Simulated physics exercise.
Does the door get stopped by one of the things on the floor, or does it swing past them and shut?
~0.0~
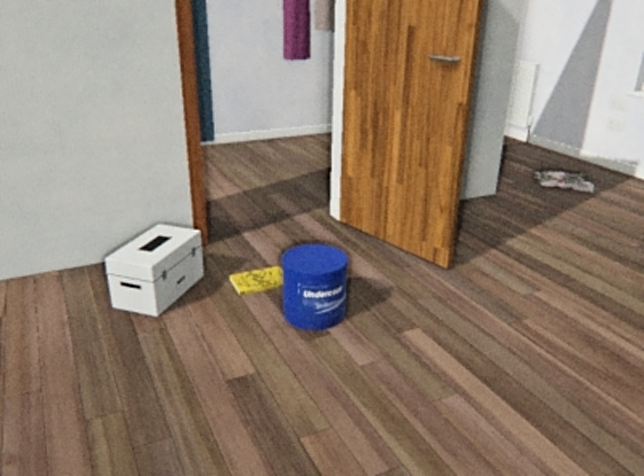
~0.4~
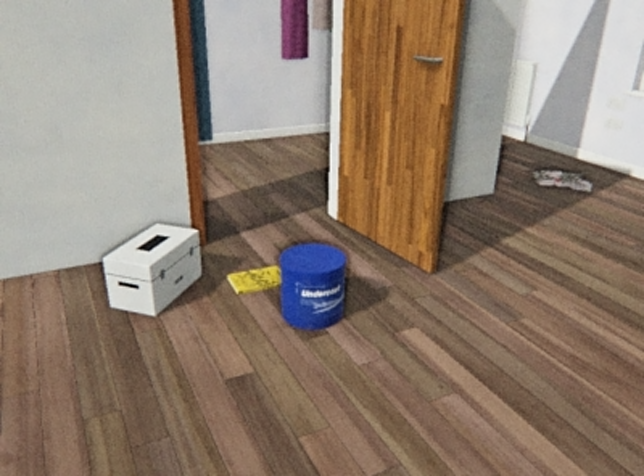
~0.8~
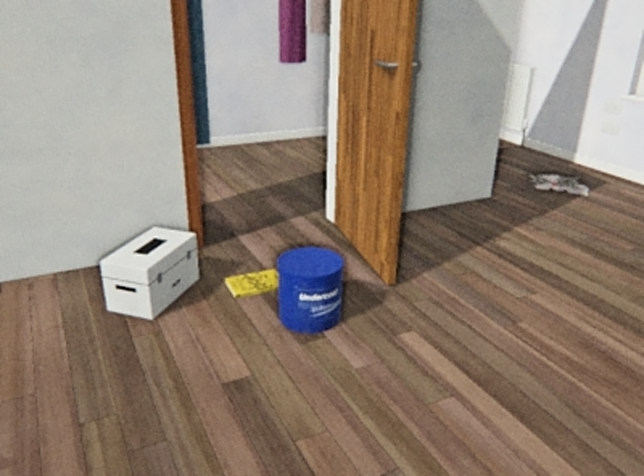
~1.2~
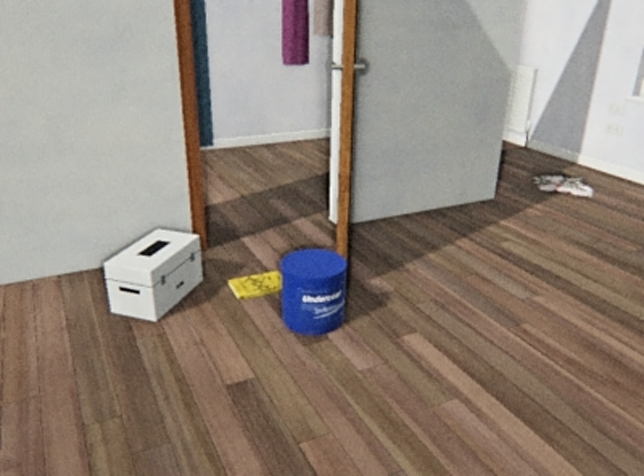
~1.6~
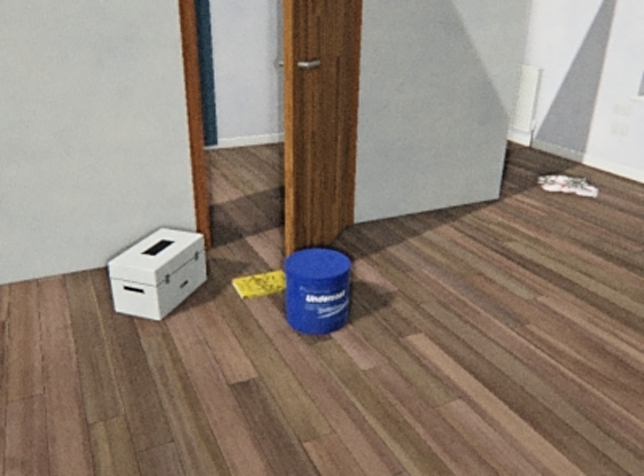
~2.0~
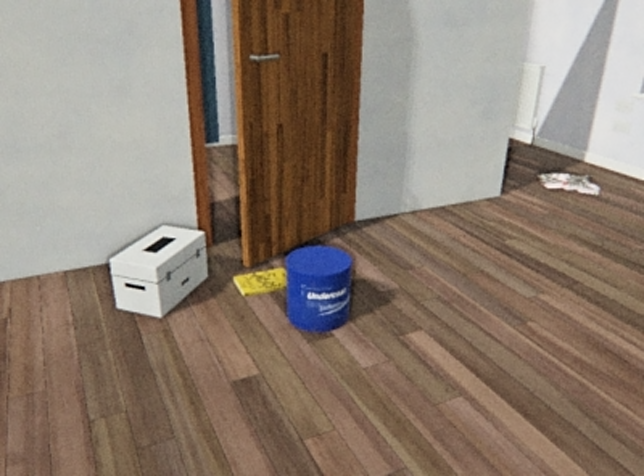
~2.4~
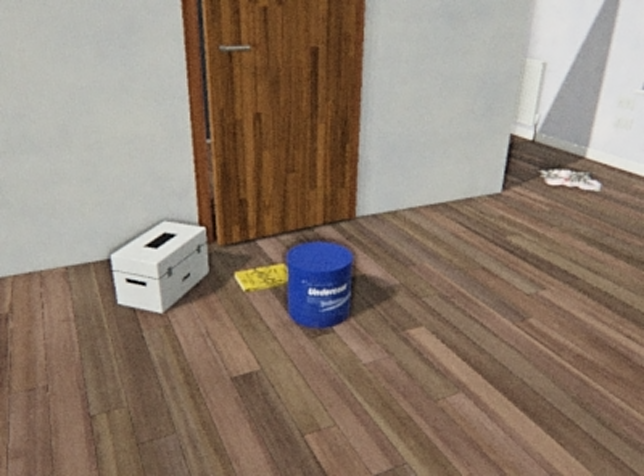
It swings past them and shuts. The pail, book and toolbox all sit clear of its path and stay where they are.
